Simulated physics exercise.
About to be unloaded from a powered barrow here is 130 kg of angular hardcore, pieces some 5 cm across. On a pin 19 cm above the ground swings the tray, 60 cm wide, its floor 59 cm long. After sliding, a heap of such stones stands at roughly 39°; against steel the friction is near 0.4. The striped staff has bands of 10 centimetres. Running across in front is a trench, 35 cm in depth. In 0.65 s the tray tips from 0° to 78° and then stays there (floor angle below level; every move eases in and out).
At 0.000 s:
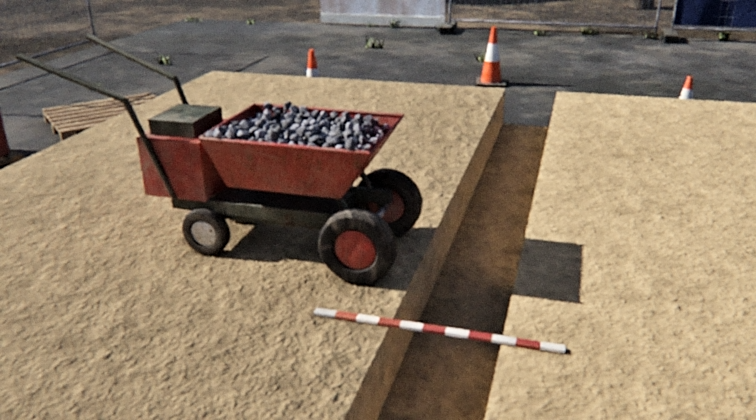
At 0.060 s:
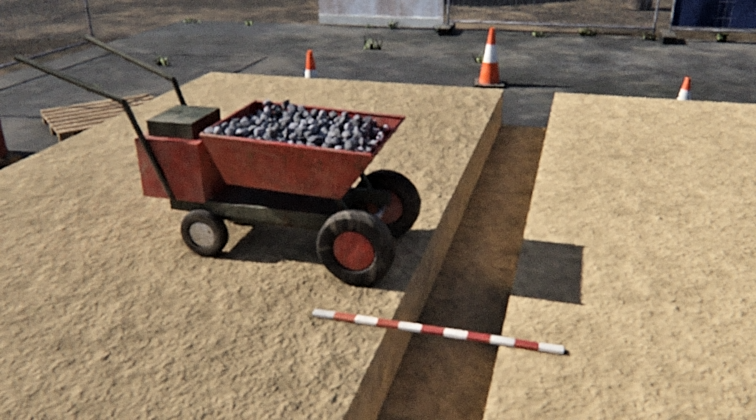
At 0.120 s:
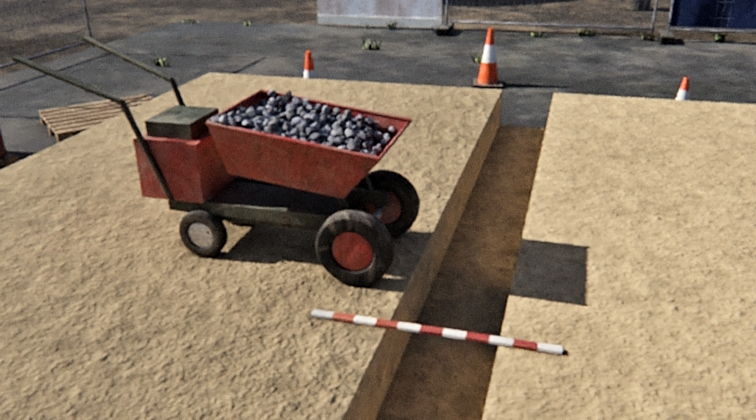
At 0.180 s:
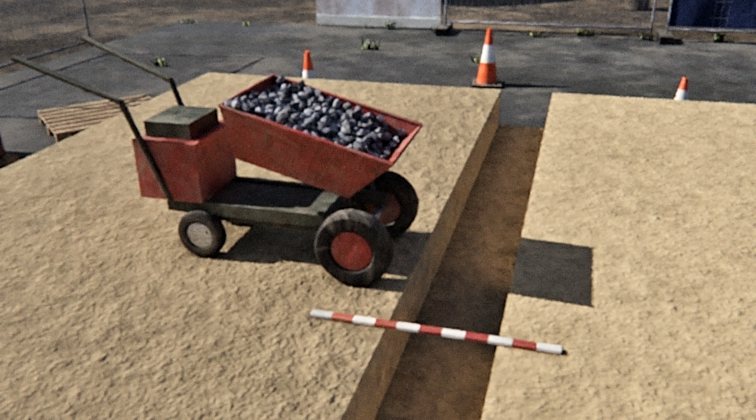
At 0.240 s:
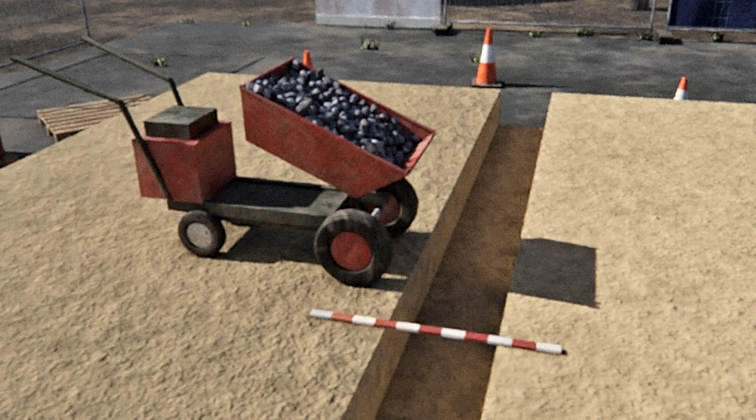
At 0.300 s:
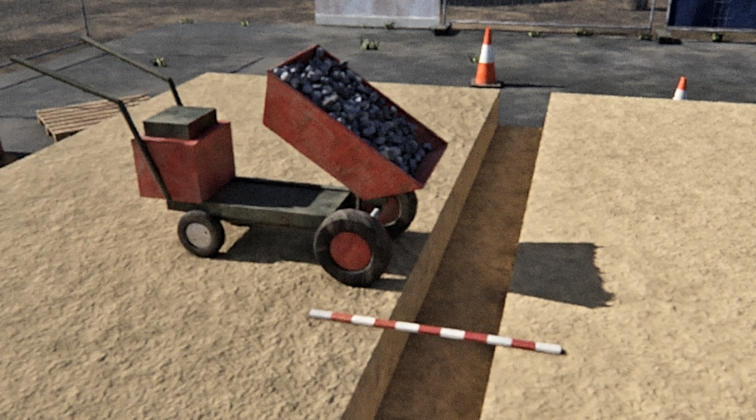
In the video, a red tray loaded with grey stones on a four-wheeled barrow starts level, then its left end rises steadily until it slopes steeply down to the right beside a trench, while the barrow's wheels stay in place.
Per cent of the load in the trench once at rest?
About 46 %.
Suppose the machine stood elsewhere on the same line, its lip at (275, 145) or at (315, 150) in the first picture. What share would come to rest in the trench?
Near 80 then near 90 percent.
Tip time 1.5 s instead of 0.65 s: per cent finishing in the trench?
Roughly 80 per cent would.
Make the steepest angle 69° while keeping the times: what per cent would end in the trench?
In that case some 40 per cent.
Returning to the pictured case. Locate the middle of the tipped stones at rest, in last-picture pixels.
Their middle is at about (528, 275).
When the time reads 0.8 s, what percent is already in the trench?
20 per cent or so by then.
After 0.5 s the floor is at 66°; 100 % in the tray; the foremost stones are at (456, 207).
After 0.8 s the floor is at 78°; 47 % in the tray, 20 % in the trench, 33 % past the trench; the foremost stones are at (555, 281).
After 1.1 s the floor is at 78°; 8 % in the tray, 36 % in the trench, 56 % past the trench; the foremost stones are past the picture's edge.
After 3.0 s the floor is at 78°; 0 % in the tray, 46 % in the trench, 54 % past the trench; the foremost stones are past the picture's edge.
